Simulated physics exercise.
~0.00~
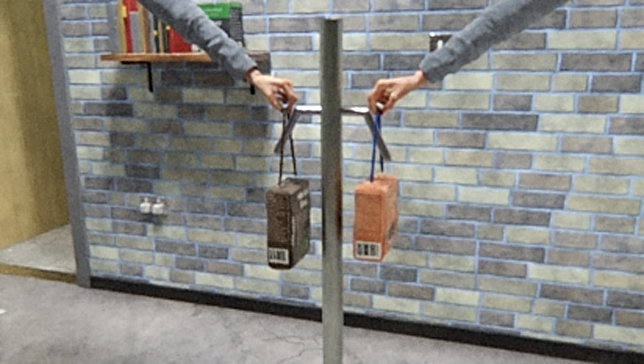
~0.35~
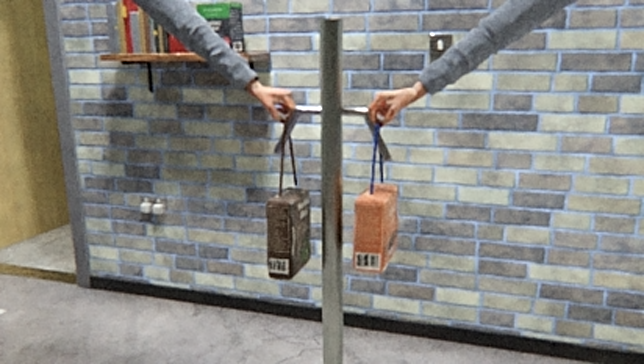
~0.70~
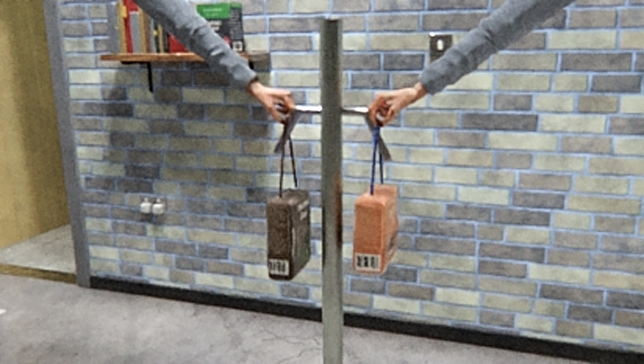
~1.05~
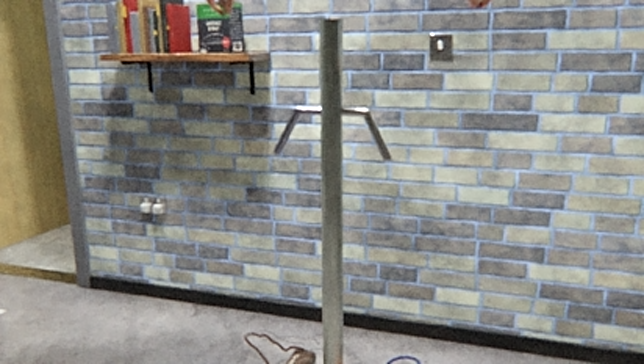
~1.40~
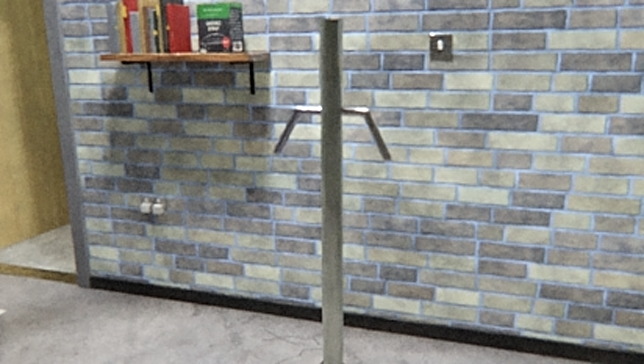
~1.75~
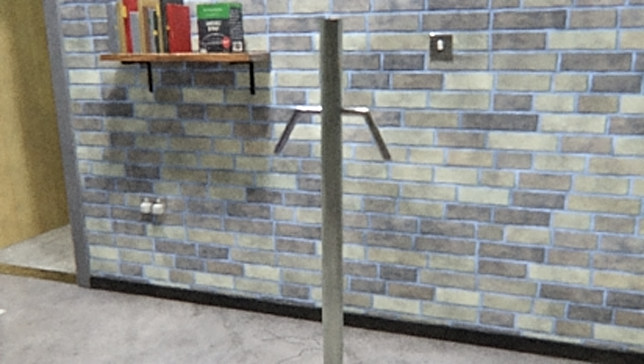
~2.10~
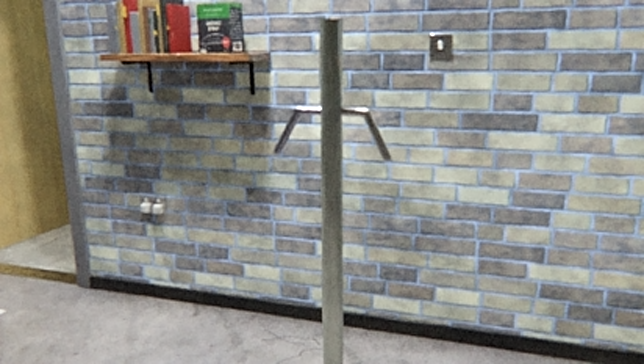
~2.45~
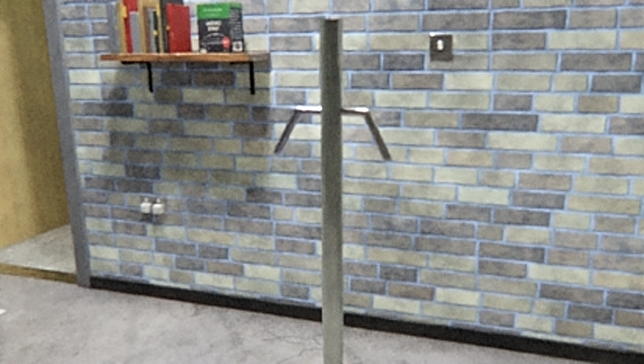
A room with a pale and grey brick wall is seen from the front by a still camera, with a shelf of books at upper left and a light switch to the right. In the centre stands a metal post with two down-sloping pegs. Two hands reach in from above, holding a brown bag on the left and an orange bag on the right by their loops. They lower the loops over the pegs and let go. Both bags slip off and drop to the floor, passing out of view at the bottom, leaving the post standing with its pegs bare.
